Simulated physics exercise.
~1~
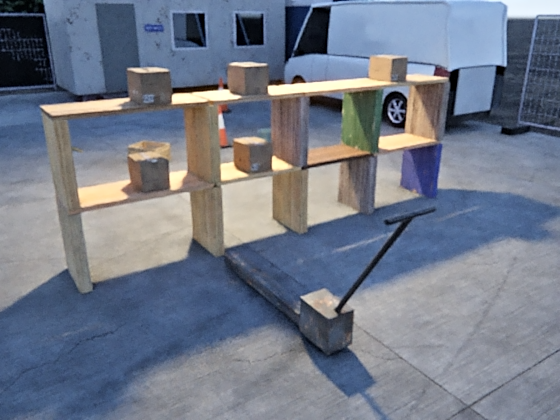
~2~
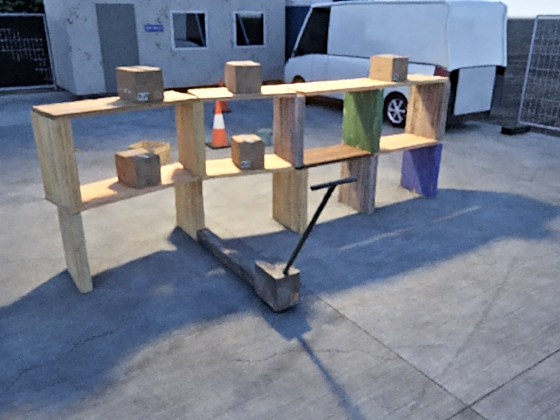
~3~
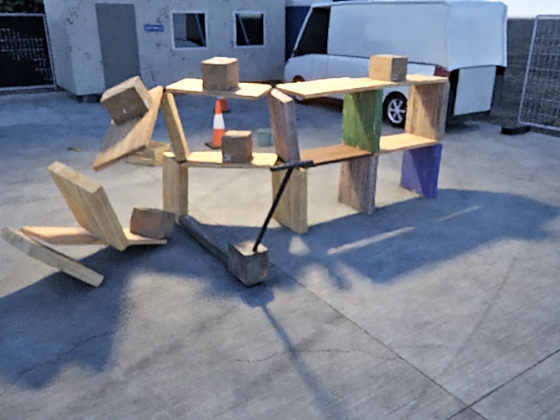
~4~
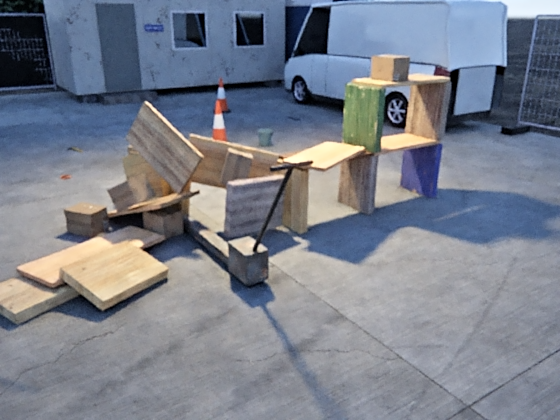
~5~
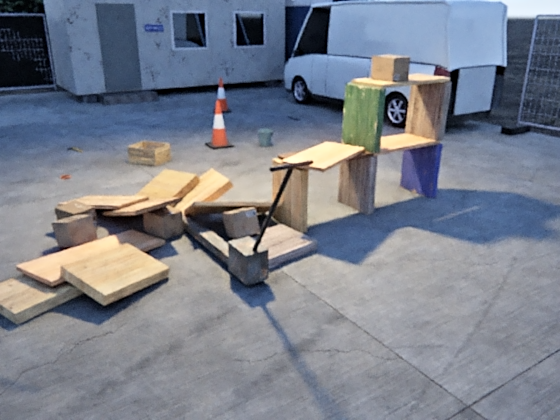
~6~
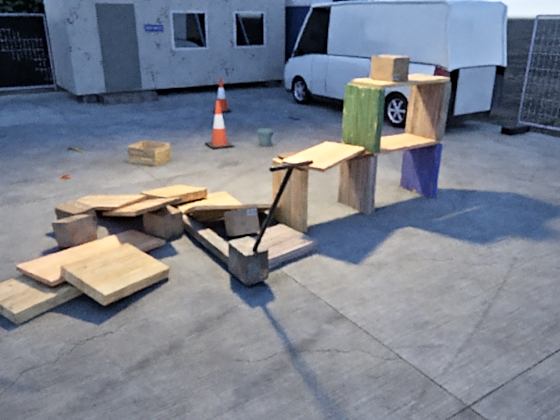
Two-tier run of boards and cartons collapsing from the left as a jack slides in, leaving the right end standing.
